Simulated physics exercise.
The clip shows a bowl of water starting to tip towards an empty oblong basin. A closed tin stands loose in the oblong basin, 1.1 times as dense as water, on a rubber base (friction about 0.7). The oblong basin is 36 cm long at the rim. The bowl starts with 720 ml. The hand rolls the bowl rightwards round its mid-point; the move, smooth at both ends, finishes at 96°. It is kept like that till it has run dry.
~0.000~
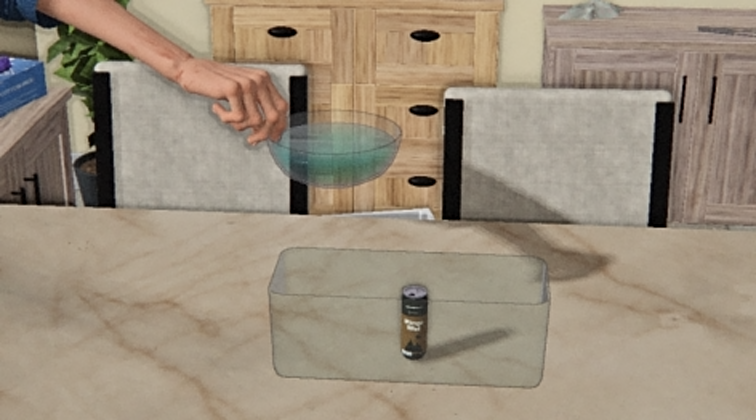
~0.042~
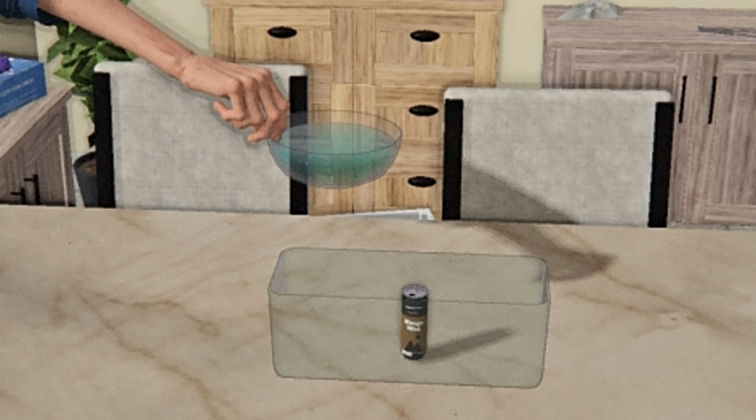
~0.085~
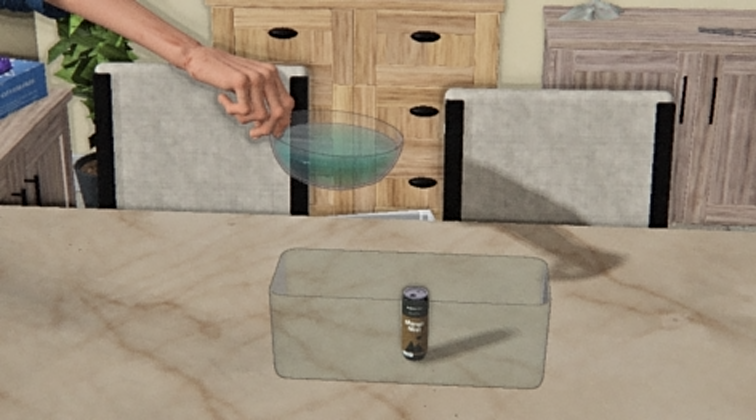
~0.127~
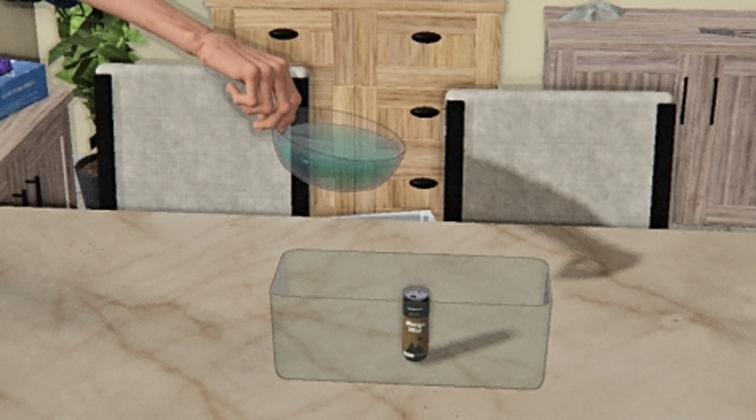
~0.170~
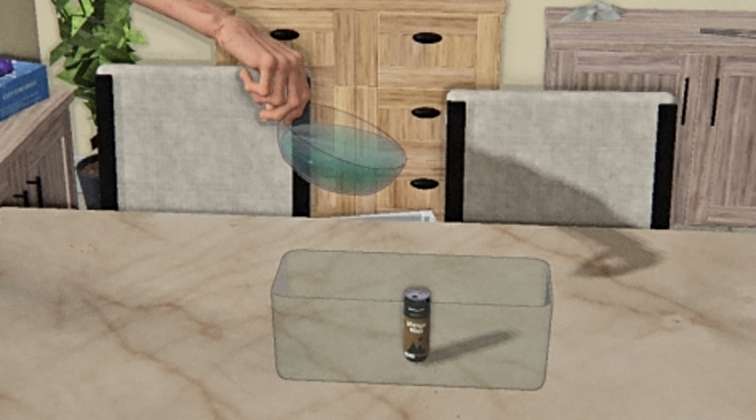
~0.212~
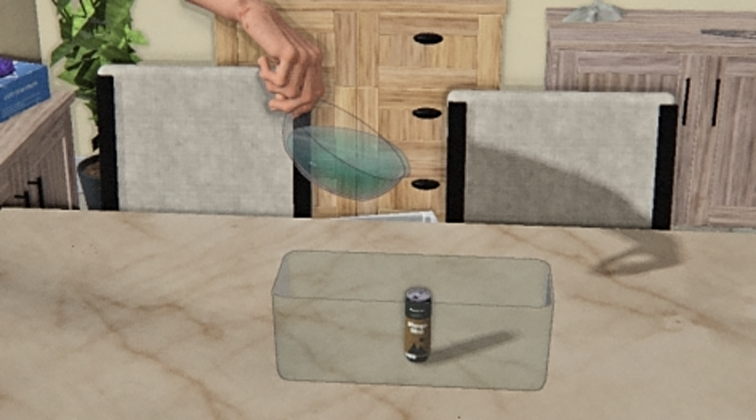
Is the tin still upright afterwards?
The tin remains upright.
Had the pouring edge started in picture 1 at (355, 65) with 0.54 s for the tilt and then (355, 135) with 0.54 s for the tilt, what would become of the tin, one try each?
First it remains upright; then it falls.
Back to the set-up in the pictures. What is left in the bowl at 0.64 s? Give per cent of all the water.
About 0 per cent.
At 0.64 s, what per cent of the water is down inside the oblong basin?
About 92 per cent.
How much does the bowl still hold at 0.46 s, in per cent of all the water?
Near 7 in a hundred.
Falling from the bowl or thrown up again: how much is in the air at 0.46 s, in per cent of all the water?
About 56 per cent.
By 0.46 s the tilt is 91° and 7 per cent is still to pour; the tin stands where it began.
By 0.64 s the tilt is 96° and 0 per cent is still to pour; the tin stands where it began.
By 0.83 s the tilt is 96° and 0 per cent is still to pour; the tin stands where it began.
By 1.04 s the tilt is 96° and 0 per cent is still to pour; the tin stands where it began.
At rest the tin stands where it began.
